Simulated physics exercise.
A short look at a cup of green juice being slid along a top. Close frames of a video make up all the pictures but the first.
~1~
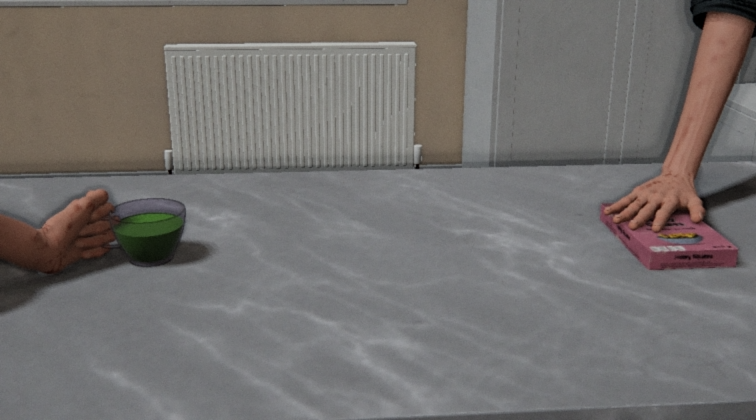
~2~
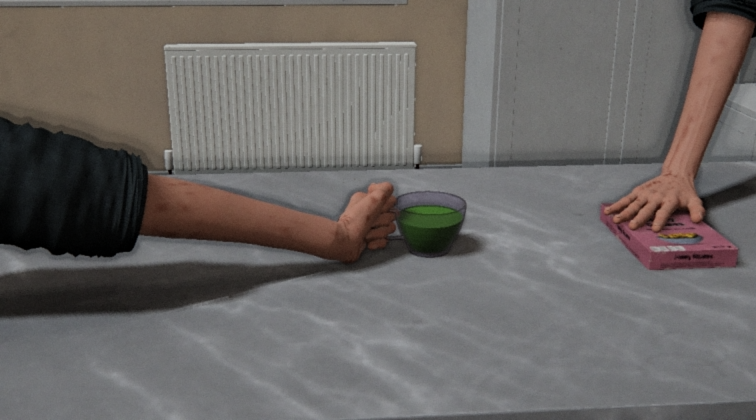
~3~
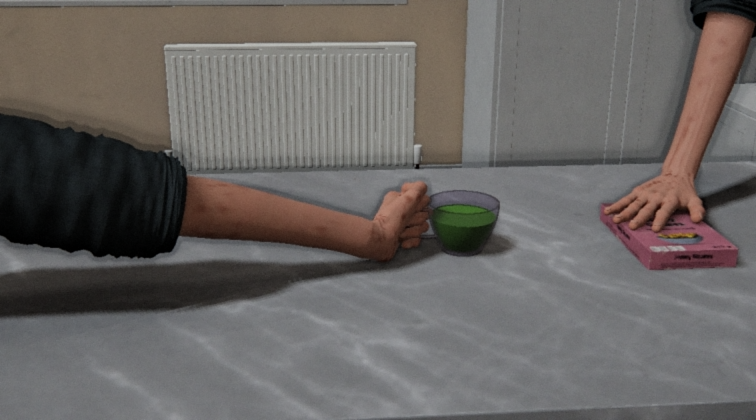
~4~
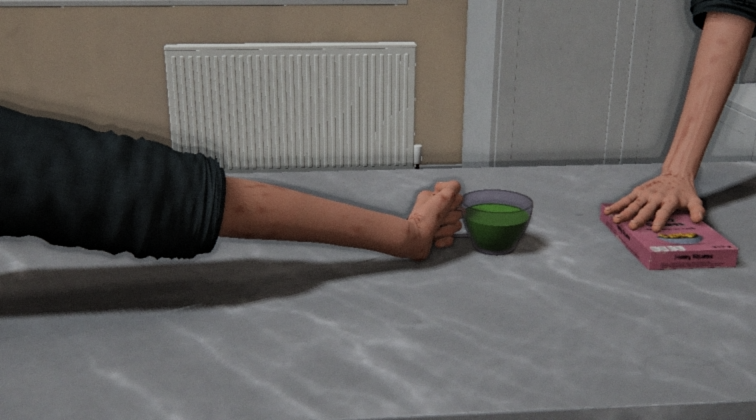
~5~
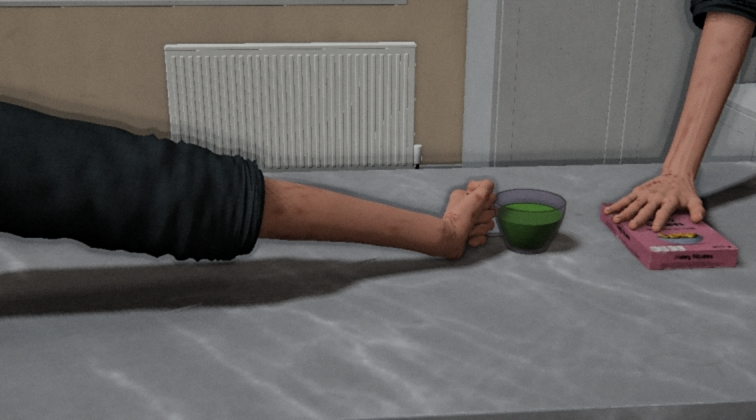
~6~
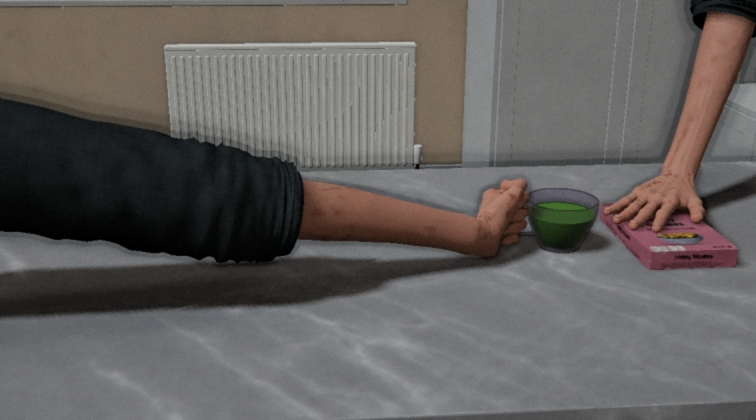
In the video, a hand at the left pushes a clear cup of green juice rightward across a grey marbled top, moving it close to a pink packet, on which another hand rests without moving.
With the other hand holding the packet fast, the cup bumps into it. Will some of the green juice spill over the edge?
Yes.
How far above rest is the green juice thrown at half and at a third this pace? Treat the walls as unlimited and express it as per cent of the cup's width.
Peak: Around 25 in a hundred, then around 15 in a hundred.
Shortly, the cup meets the packet.
Then, the green juice surges up the wall; it has lost some.
At the finish, the cup stands at the packet; it has lost some.
